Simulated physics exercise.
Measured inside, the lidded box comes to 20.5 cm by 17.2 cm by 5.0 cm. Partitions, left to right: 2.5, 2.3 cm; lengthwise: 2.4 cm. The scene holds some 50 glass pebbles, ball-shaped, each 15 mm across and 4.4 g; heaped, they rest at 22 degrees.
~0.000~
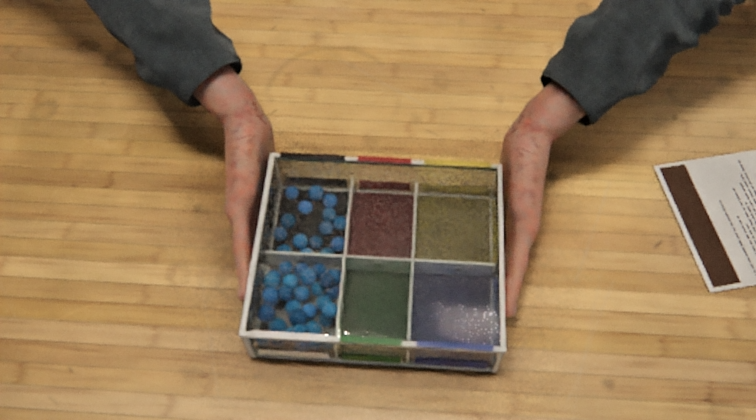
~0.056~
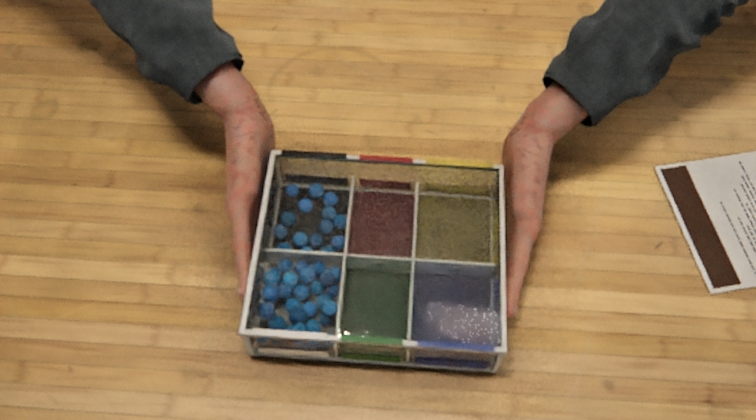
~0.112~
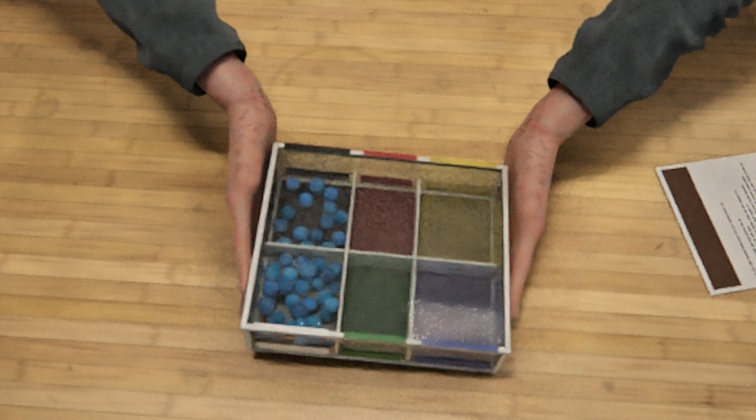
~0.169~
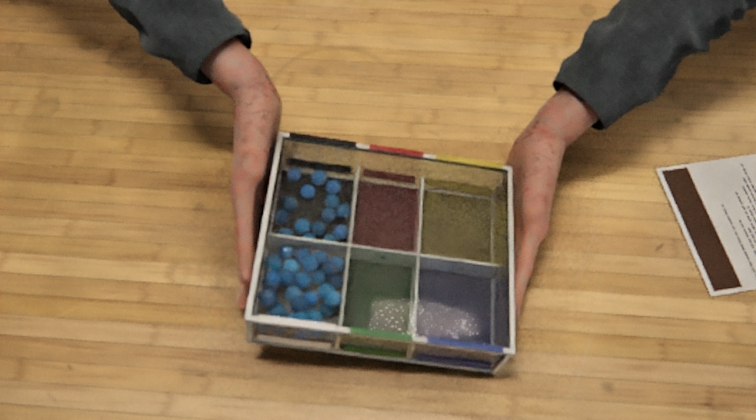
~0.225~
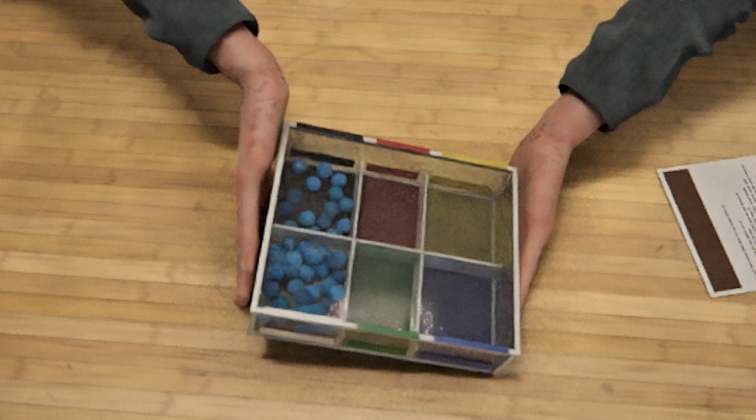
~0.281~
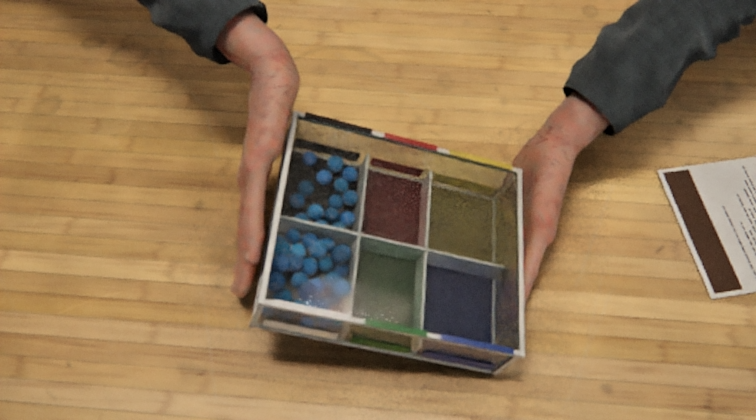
Two hands tilting a clear divided box of blue balls and coloured compartments on a wooden table, its left side rising.
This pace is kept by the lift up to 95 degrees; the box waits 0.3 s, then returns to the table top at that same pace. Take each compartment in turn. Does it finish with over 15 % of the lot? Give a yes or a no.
Red - no; blue - yes; green - no; yellow - yes; white - no; black - no.
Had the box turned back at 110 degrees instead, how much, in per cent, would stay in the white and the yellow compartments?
The white compartment would get 0 per cent and the yellow one 40 per cent.
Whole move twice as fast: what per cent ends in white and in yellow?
White 0 %; yellow 40 %.
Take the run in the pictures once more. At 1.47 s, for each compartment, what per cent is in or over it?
Red 15 %, blue 30 %, green 10 %, yellow 10 %, white 20 %, black 10 %.
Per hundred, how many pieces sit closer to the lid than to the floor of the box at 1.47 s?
60 per cent, give or take.
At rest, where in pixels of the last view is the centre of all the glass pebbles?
Roughly (458, 281).
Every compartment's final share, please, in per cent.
Red: 0 %, blue: 55 %, green: 0 %, yellow: 45 %, white: 0 %, black: 0 %.
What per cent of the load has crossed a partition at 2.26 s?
About 100 per cent.
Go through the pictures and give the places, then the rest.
Box tilt 0 degrees, front corners at (245, 332) and (500, 348); white 65 %, black 35 %, in the first frame.
Box tilt 1 degrees, front corners at (245, 330) and (501, 348), in the second frame.
Box tilt 4 degrees, front corners at (247, 324) and (505, 349), lowest corner right back, in the third frame.
Box tilt 9 degrees, front corners at (251, 316) and (510, 350), lowest corner right back, in the fourth frame.
Box tilt 13 degrees, front corners at (256, 308) and (514, 351), lowest corner right back, in the fifth frame.
Box tilt 18 degrees, front corners at (264, 300) and (519, 352), lowest corner right back; white 65 %, black 35 %. Its pace works out near 80 degrees a second, in the sixth frame.
Then, at 1.47 s, tilt 95 degrees; red 15 %, blue 30 %, green 10 %, yellow 10 %, white 20 %, black 10 %.
After 2.26 s, tilt 48 degrees; blue 55 %, yellow 45 %.
After 3.07 s, tilt 0 degrees; blue 55 %, yellow 45 %.
At rest (4.1 s), red 0 %, blue 55 %, green 0 %, yellow 45 %, white 0 %, black 0 %.
